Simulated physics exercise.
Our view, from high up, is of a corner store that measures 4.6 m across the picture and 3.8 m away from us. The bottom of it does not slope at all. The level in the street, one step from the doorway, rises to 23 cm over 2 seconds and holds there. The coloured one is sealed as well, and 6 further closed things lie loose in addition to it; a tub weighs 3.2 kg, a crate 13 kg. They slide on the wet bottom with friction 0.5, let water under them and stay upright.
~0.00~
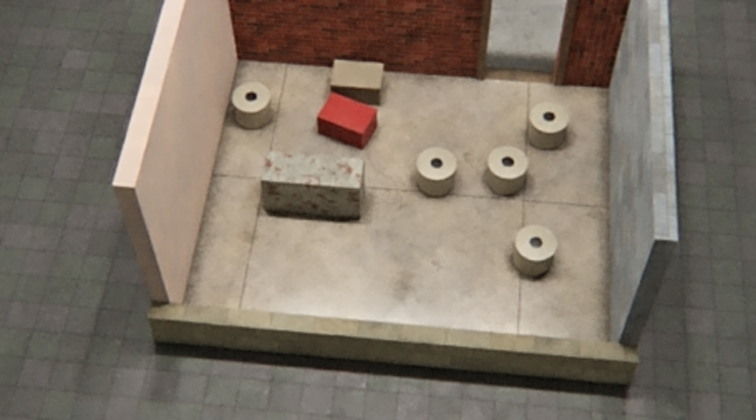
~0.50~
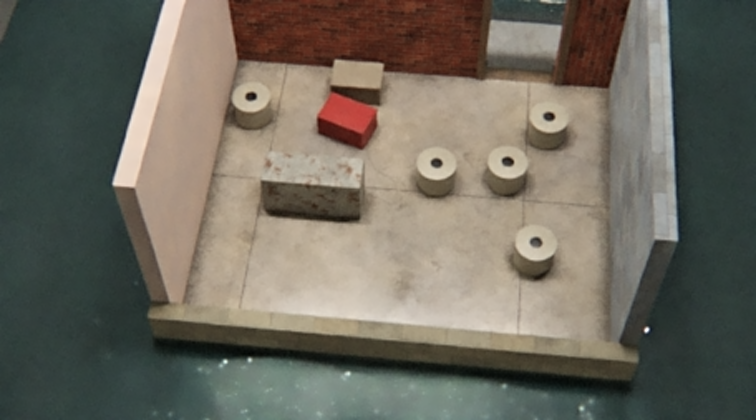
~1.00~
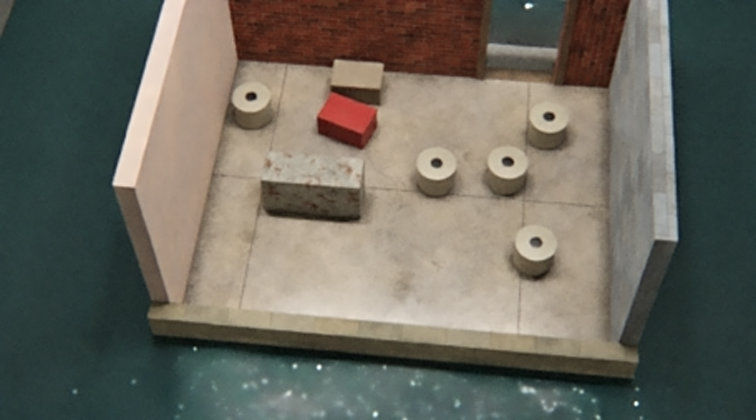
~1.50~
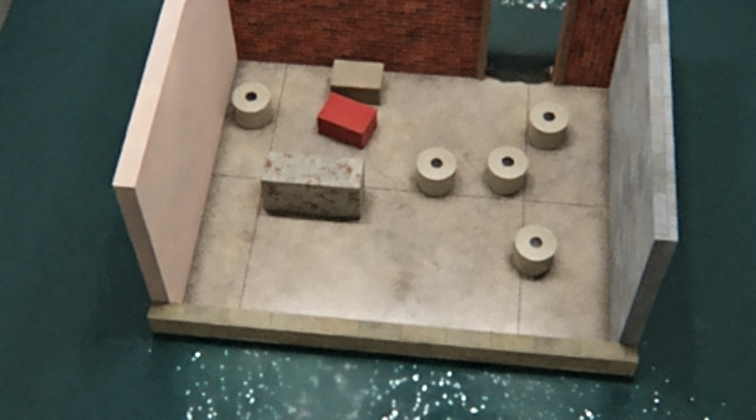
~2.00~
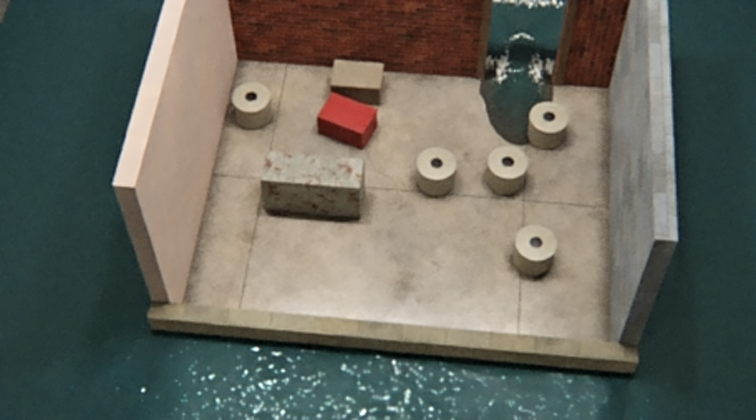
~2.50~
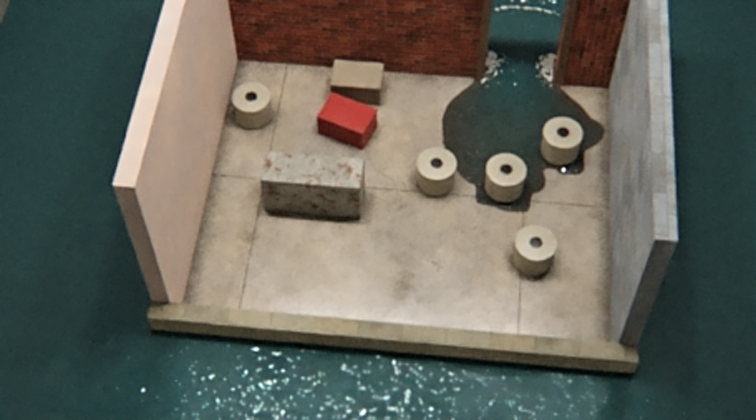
Dark green water covers the grey paving around a small open-topped store, seen from high above by a still camera, with brick at the back and a doorway at back right. Inside, a red crate sits left of centre between a beige block and a speckled one, with five pale cylinders scattered around. Water then pours through the doorway, spreads across the back-right floor, and slightly shifts two cylinders.
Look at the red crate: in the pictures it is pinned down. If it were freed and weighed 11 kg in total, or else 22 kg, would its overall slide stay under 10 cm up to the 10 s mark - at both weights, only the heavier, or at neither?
At both weights.
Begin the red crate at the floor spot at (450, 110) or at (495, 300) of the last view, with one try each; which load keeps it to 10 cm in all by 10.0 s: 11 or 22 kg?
In order: Only the heavier one succeeds; both fall short.
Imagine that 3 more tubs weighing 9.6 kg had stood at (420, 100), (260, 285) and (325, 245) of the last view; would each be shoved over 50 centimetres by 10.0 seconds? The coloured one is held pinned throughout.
Listed in turn, they go beneath the bar, over the bar, over the bar.
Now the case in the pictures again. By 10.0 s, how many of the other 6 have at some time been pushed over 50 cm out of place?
The total is 5.
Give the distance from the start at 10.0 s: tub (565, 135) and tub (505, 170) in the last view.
Net displacement, in order: 300 cm; 300 cm.
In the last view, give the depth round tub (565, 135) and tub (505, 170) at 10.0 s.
Depths: Near 9 cm, then near 5 cm.
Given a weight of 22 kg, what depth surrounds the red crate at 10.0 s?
Depth: Approx. 3 cm.
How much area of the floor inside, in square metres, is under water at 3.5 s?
The covered patch comes to about 7.5 m2.
After 3.5 s the red crate would be 0 cm from its start with 11 kg and 0 cm from its start with 22 kg; 0 cm of water round it then.
After 4.5 s the red crate would be 0 cm from its start with 11 kg and 0 cm from its start with 22 kg; 1 cm of water round it then.
After 7.0 s the red crate would be 0 cm from its start with 11 kg and 0 cm from its start with 22 kg; 2 cm of water round it then.
After 10.0 s the red crate would be 0 cm from its start with 11 kg and 0 cm from its start with 22 kg; 3 cm of water round it then.
